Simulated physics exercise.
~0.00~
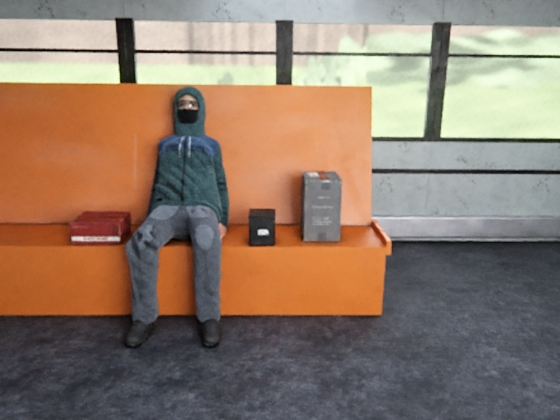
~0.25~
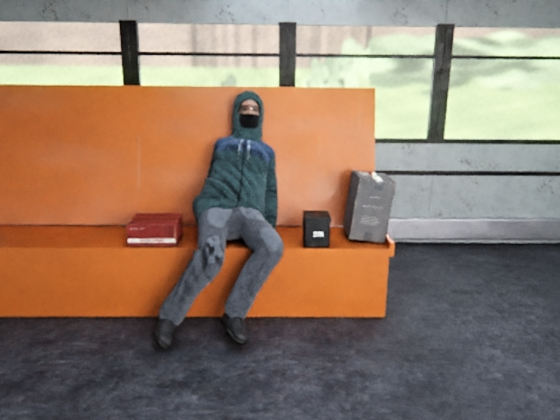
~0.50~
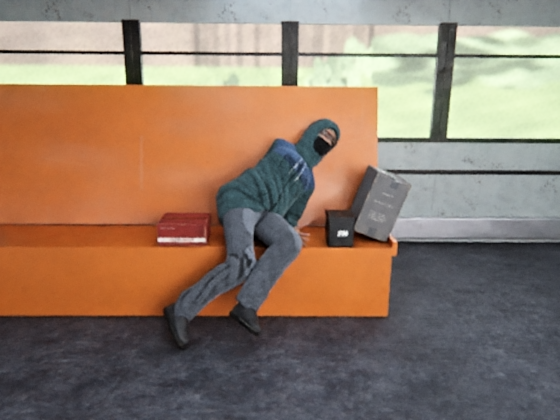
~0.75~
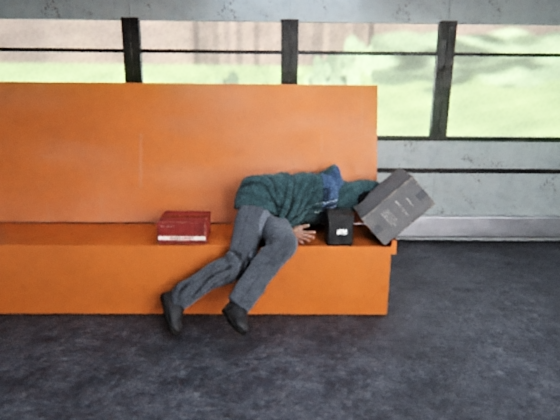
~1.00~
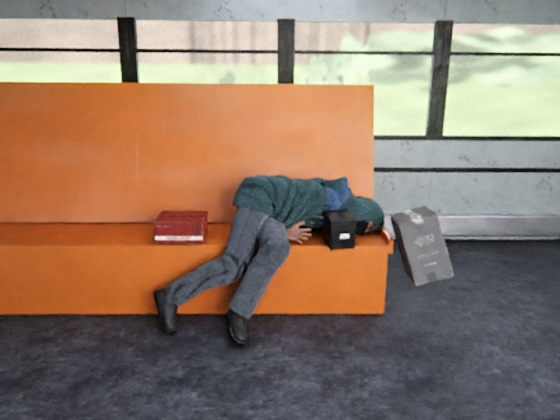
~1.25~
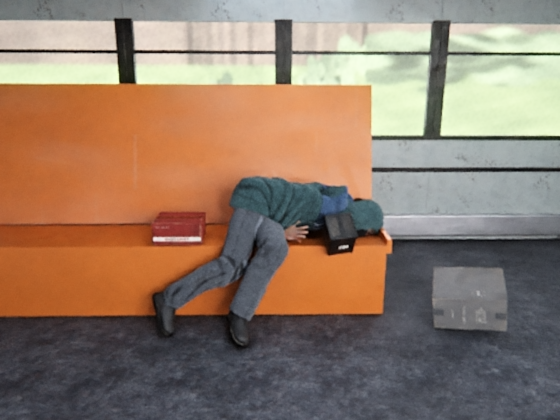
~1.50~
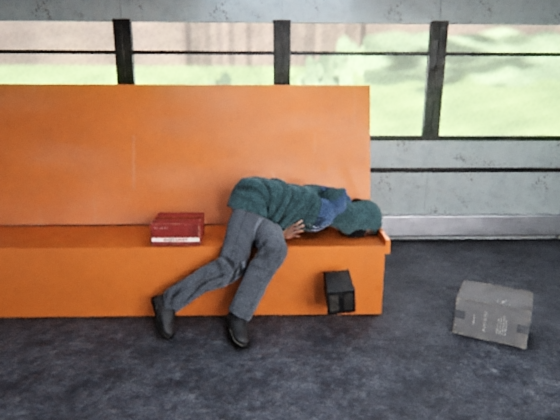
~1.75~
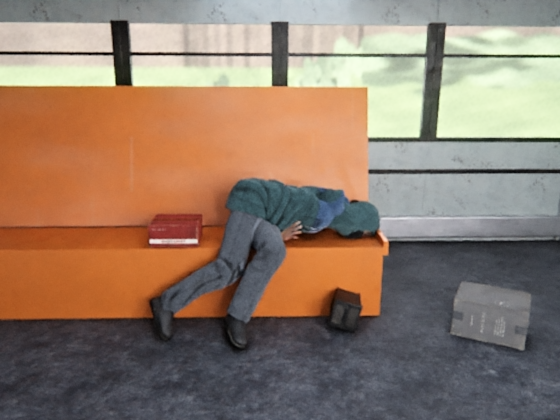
On an orange tram bench, a hooded, masked figure slumping right and lying still, grey box and black box tumbling to the floor.
